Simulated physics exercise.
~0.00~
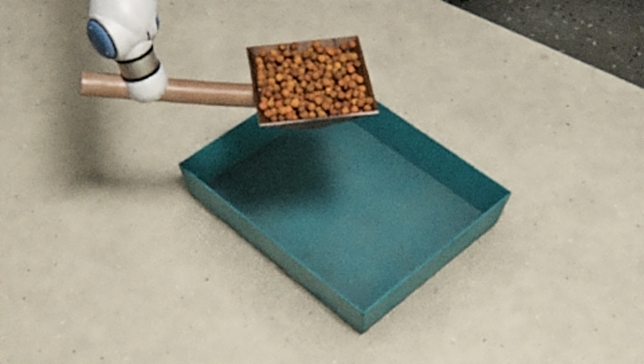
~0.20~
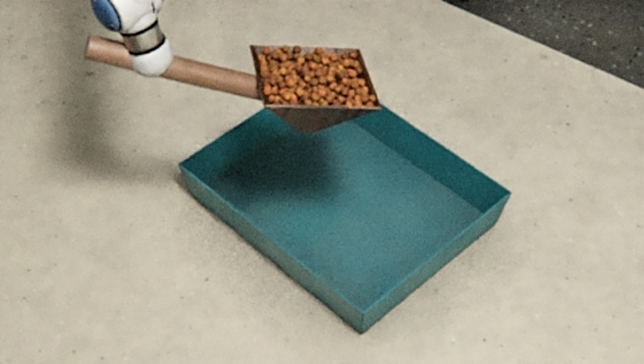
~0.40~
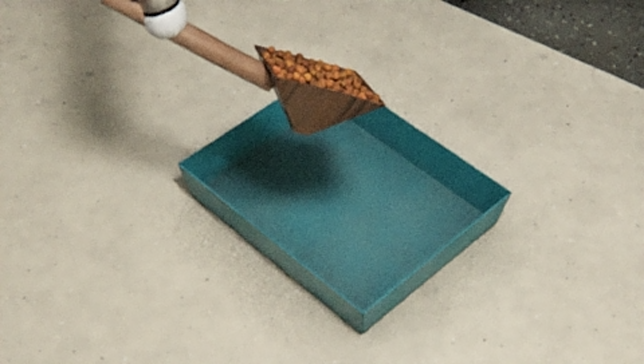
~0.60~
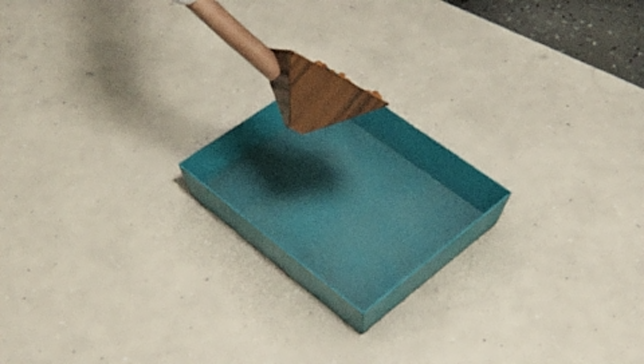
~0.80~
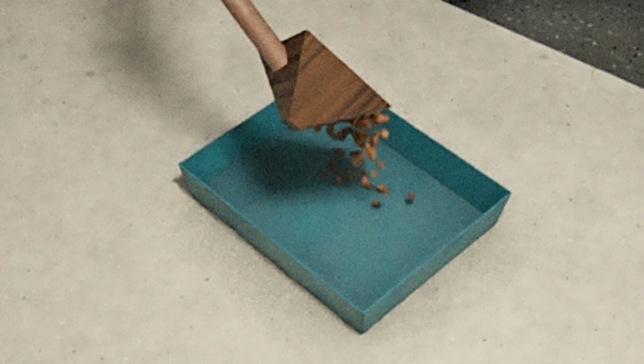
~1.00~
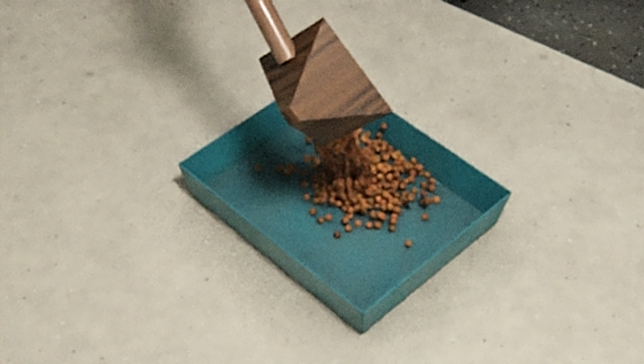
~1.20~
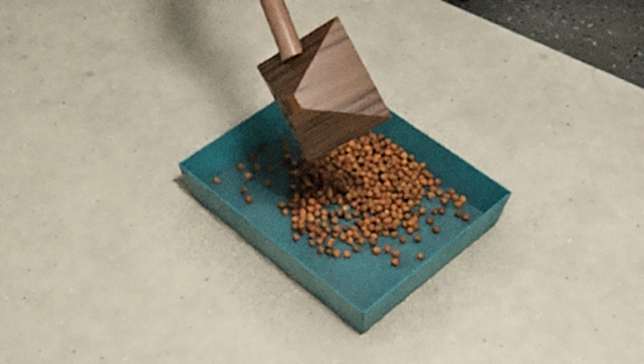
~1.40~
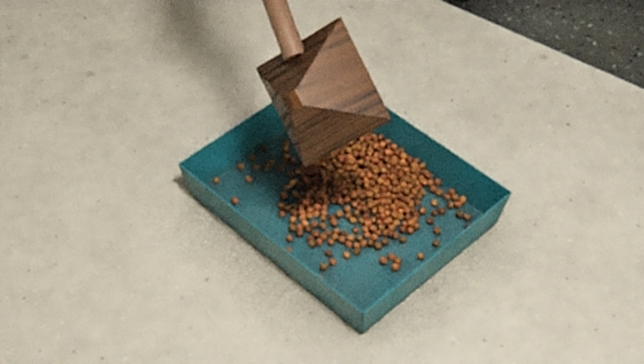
A wooden scoop on a robot arm tips, spilling brown balls into a teal tray.
